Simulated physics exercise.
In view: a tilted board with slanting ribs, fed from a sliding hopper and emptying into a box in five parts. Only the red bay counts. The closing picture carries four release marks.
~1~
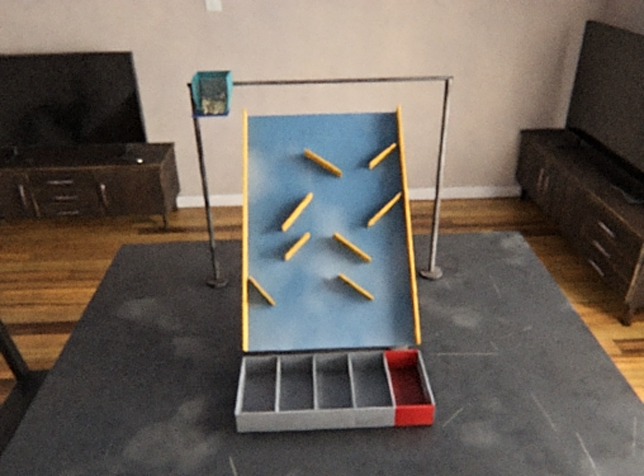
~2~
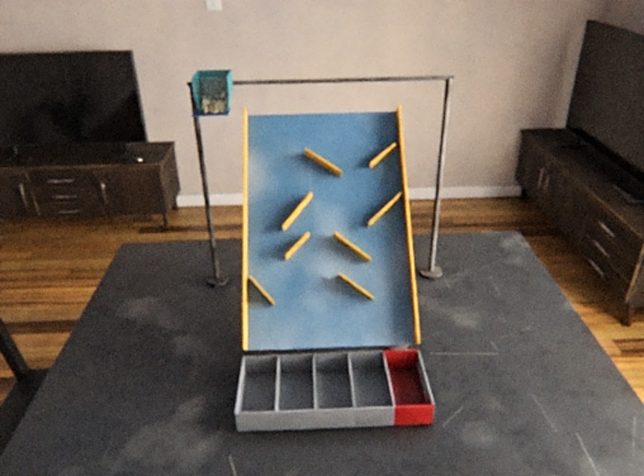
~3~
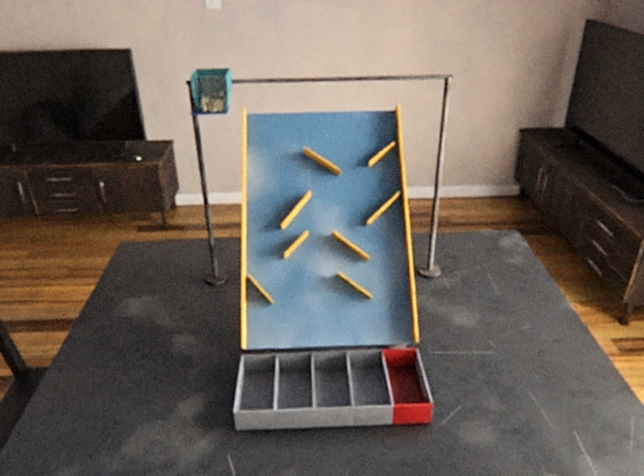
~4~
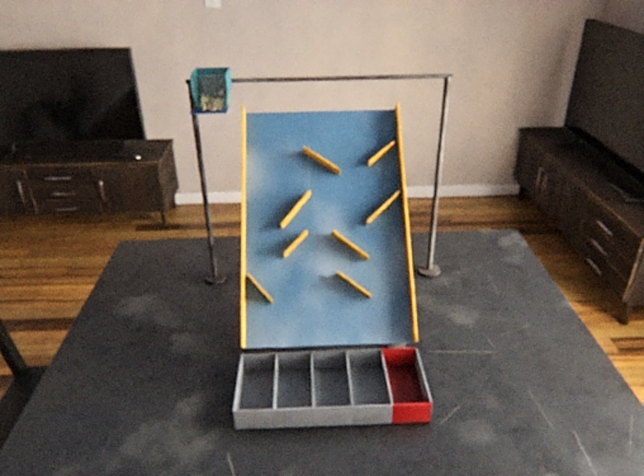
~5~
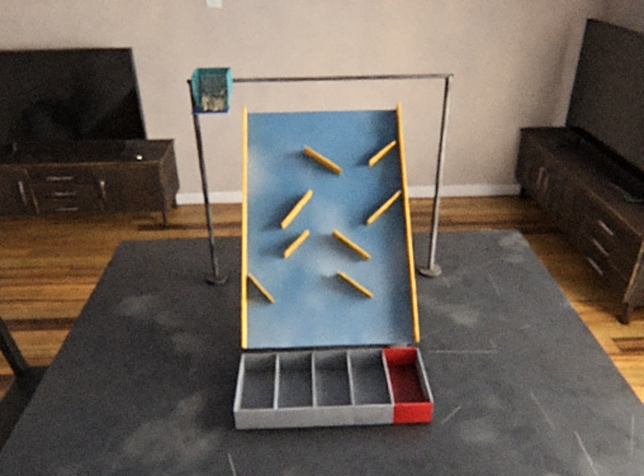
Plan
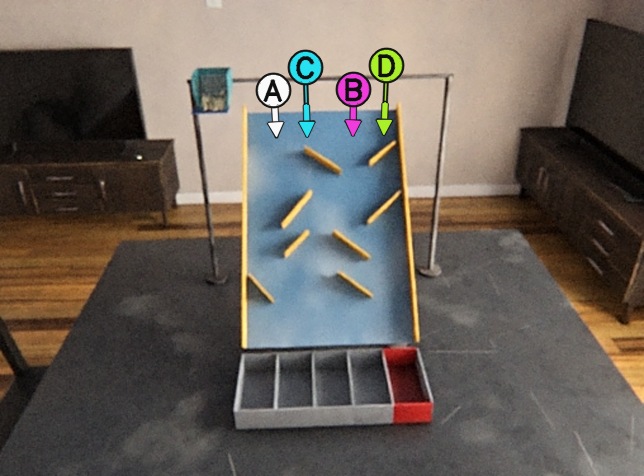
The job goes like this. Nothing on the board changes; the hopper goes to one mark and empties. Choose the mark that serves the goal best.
B works best here.
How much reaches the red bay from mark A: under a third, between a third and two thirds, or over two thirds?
Mark A gives under a third.
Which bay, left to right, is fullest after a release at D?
The fifth.
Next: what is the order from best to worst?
B, D, C, A.
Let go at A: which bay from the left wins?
It is the second one.
On the marked copy, mark A meets the board at (276, 131); mark B meets the board at (352, 130); mark C meets the board at (307, 131); mark D meets the board at (384, 129).
For mark A, none in the red bay, nearly all in other bays, a small part held on the board.
For mark B, most in the red bay, a stray few in other bays, a small part held on the board.
For mark C, about half in the red bay, about a third in other bays, a small part held on the board.
For mark D, about two thirds in the red bay, a small part in other bays, about a quarter held on the board.
